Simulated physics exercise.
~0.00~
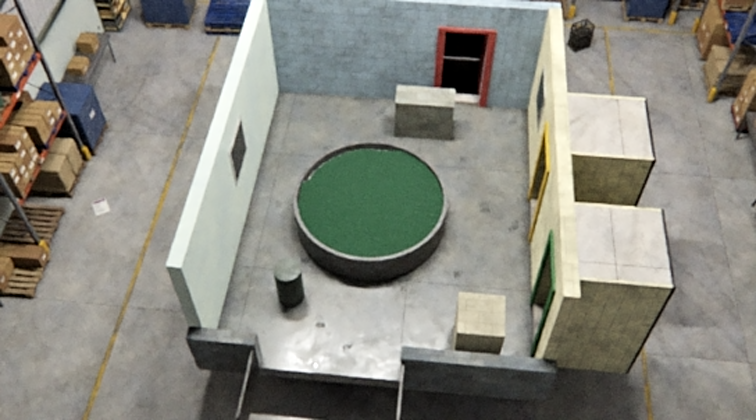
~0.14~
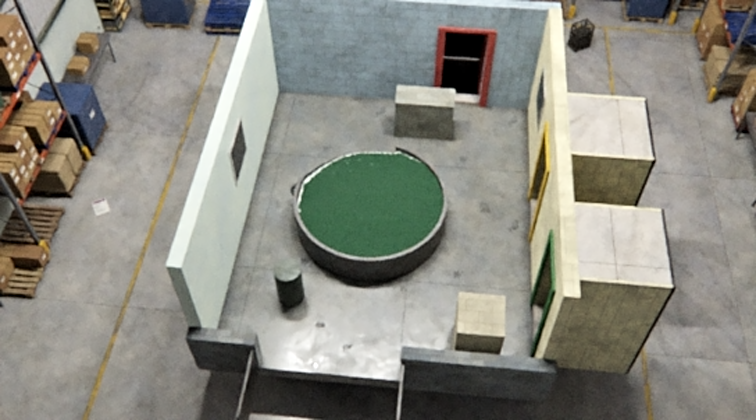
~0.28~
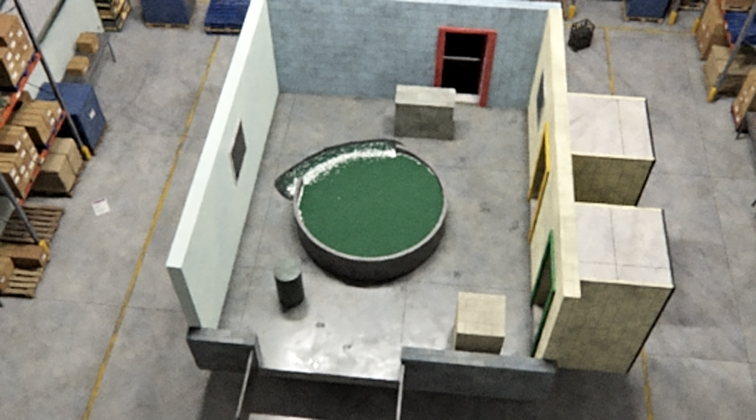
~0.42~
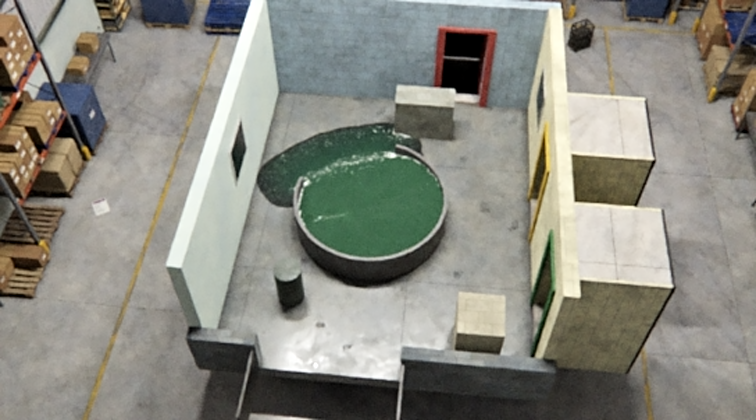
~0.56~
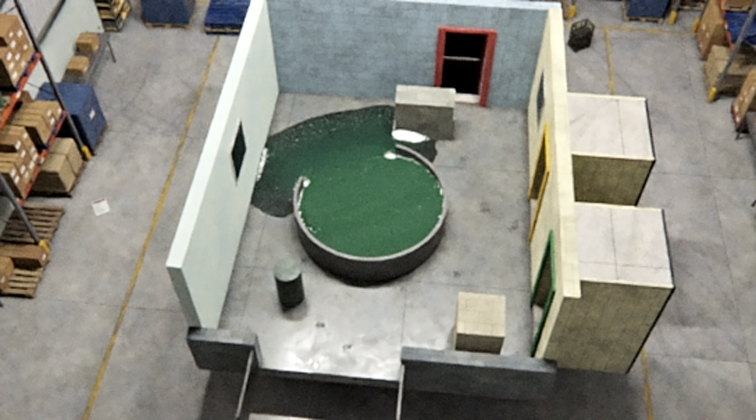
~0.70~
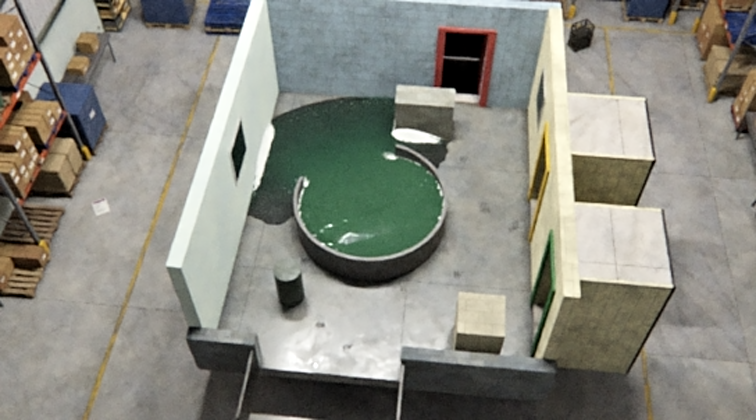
Green water broke out through the far side of a round pool in a roofless room and spread across the grey floor, reaching the left wall and the block near the back wall.
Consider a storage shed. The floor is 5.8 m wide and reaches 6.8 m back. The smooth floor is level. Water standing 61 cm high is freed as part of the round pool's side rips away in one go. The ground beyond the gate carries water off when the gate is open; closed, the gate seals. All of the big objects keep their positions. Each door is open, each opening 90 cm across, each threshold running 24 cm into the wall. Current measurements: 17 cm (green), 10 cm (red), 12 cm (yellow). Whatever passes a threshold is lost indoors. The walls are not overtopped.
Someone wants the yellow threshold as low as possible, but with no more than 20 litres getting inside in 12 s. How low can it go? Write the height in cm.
No lower than roughly 7.5 cm.
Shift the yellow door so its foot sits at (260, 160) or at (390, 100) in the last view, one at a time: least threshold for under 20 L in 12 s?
Minimums: About 27 cm and 28 cm.
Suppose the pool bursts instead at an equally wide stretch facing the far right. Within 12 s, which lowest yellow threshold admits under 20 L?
A minimum of about 20 cm.
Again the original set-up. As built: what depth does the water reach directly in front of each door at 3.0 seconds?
Green 0, red 6, yellow 2 cm.
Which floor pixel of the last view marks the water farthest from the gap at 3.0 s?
At about (527, 113).
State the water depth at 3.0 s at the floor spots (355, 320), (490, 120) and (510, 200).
Depths of roughly 0 cm, 5 cm and 1 cm, in that order.
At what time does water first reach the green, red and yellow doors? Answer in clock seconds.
Green 6.0 s, red 1.6 s, yellow 2.8 s.
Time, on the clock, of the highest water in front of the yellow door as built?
At roughly 5.5 s.
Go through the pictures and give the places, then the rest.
The round pool at (371, 200) is whole and still, 61 cm deep; the yellow door at (538, 188) is dry, in the first frame.
The front is at a hidden place, 0.3 m from the gap on the far side; 0.5 m2 of floor is wet, 61 cm left at the back, in the second frame.
Water pours out on the far side and has run 0.7 m, to (282, 179); about 10 cm deep outside, 61 cm at the back, in the third frame.
The front is at (269, 165), 1.2 m from the gap on the far side; 3.7 m2 of floor is wet, 61 cm left at the back, in the fourth frame.
Water pours out on the far side and has run 1.8 m, to (377, 108); about 6 cm deep outside, 61 cm at the back, in the fifth frame.
Water pours out on the far side and has run 2.1 m, to (358, 97); about 6 cm deep outside, 61 cm at the back; the yellow door at (538, 188), 4.1 m from the gap, is still 2.7 m from the nearest water, in the sixth frame.
After 1.4 s water covers 30 % of the floor, deepest (56 cm) near (278, 95); it has not reached the yellow door.
After 3.0 s water covers 45 % of the floor, deepest (42 cm) near (391, 126); 2 cm at the yellow door, 0 litres in over its 12 cm threshold.
After 12.0 s water covers 100 % of the floor, deepest (15 cm) near (512, 351); 9 cm at the yellow door, 5 litres in over its 12 cm threshold.
At the yellow door as built, the water arrived by 2.9 s and peaked near 16 cm at 5.6 s.
With a threshold of 7 cm, 26 litres would have come in within the 12 s; with 9.5 cm, 11 litres. So under 20 litres takes about 7.5 cm.
